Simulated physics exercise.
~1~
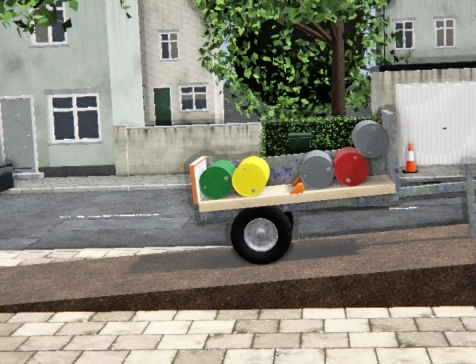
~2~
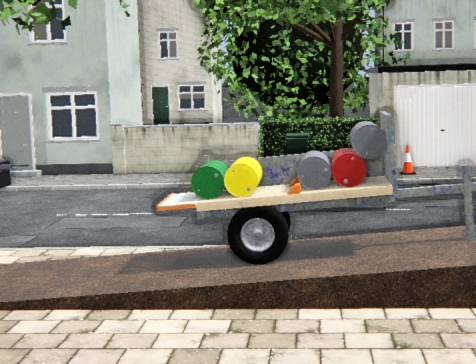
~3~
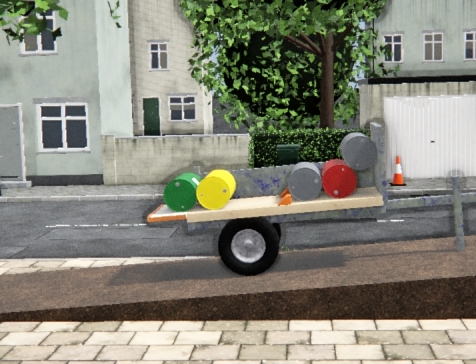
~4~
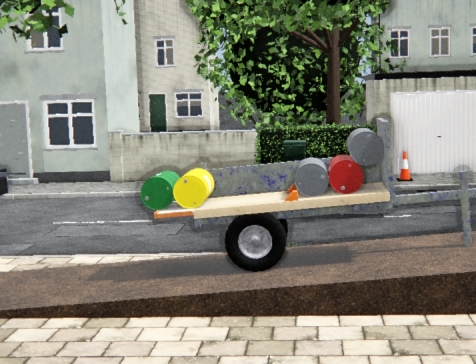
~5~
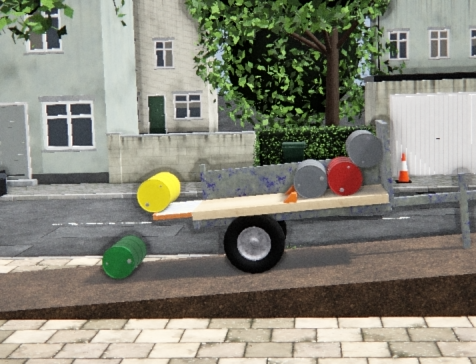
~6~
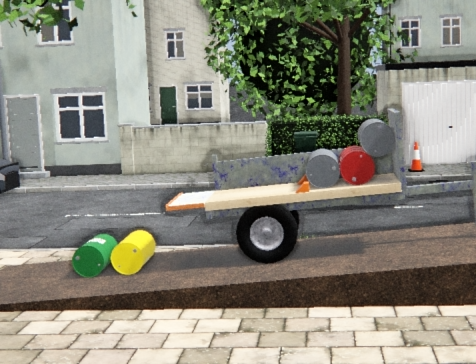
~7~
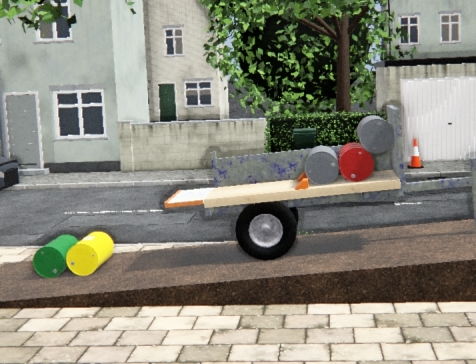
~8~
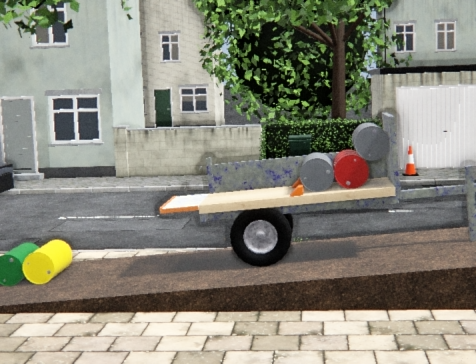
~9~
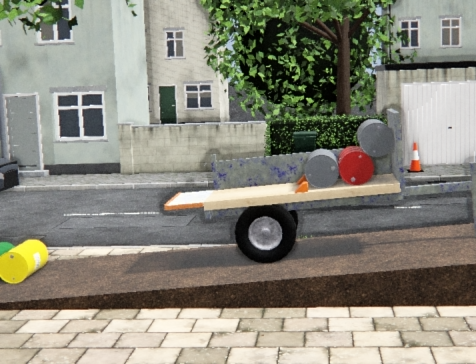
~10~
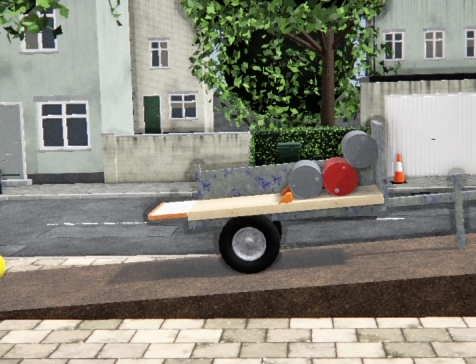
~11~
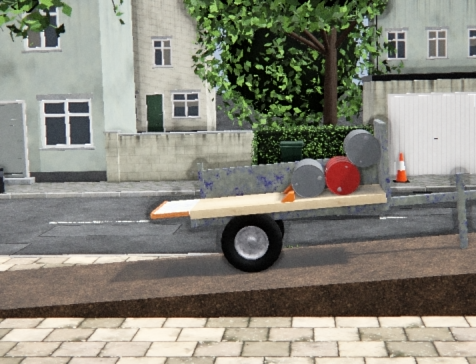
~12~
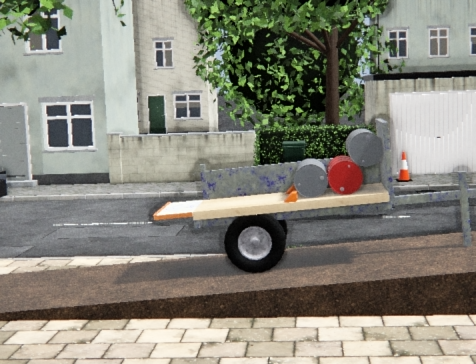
Green and yellow drums roll left off the lowered tailgate and away, leaving three drums aboard.
